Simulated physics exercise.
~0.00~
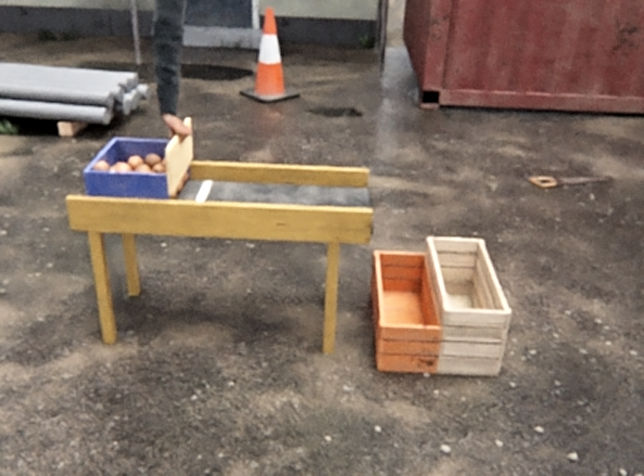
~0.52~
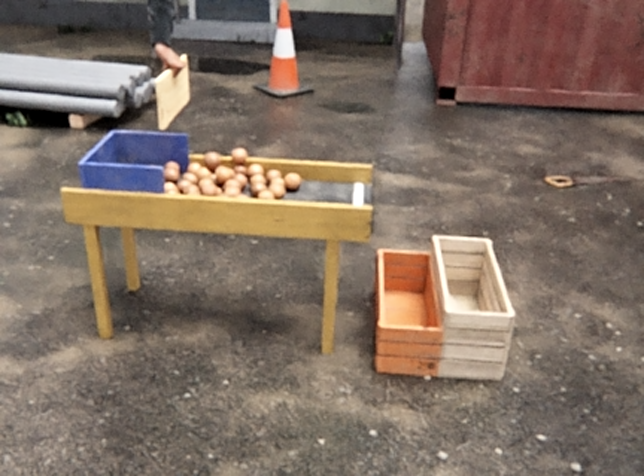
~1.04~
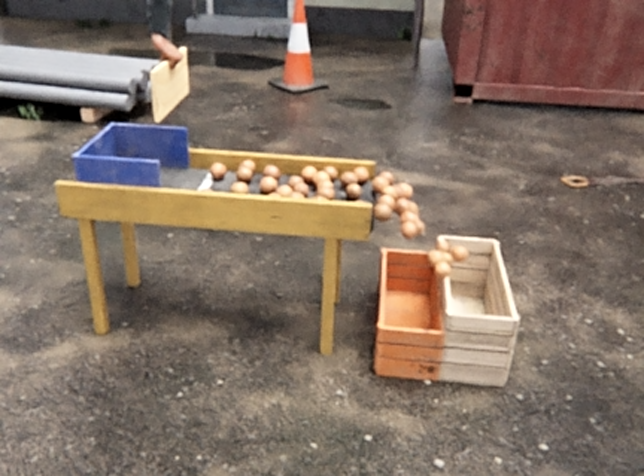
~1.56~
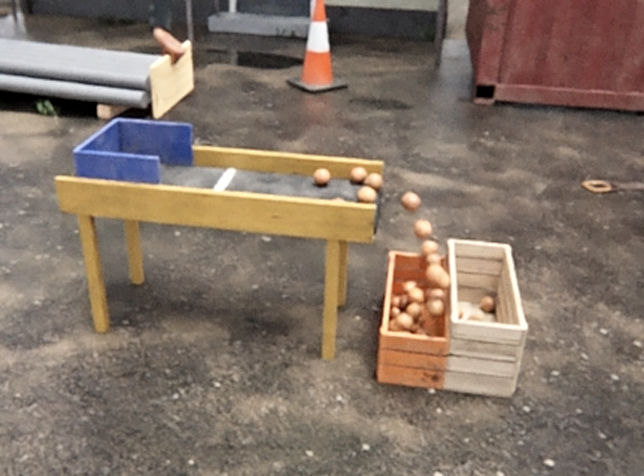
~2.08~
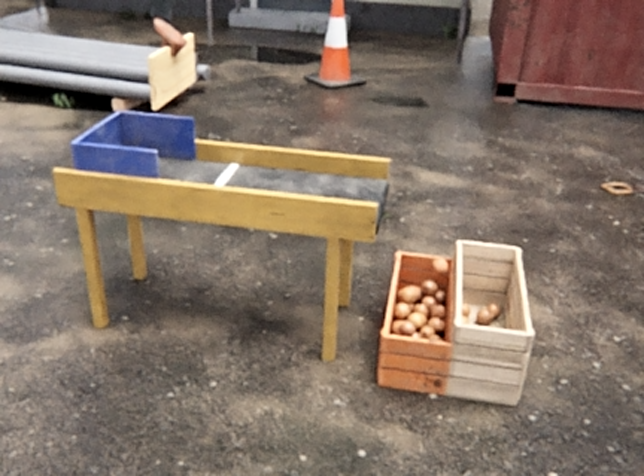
A hand lifts the pale gate from the blue pen on a yellow-sided conveyor, and the round brown pieces inside begin moving right on the dark belt. They spread out in a loose crowd, leaving the pen empty, while the gate stays held up at the left. Reaching the far end, they spill over the edge in a stream and drop towards the orange bin and the pale wooden tub beside it. The last few on the belt follow as the bin fills. Finally the belt is clear, with most of the pieces heaped in the orange bin and a smaller group in the tub.
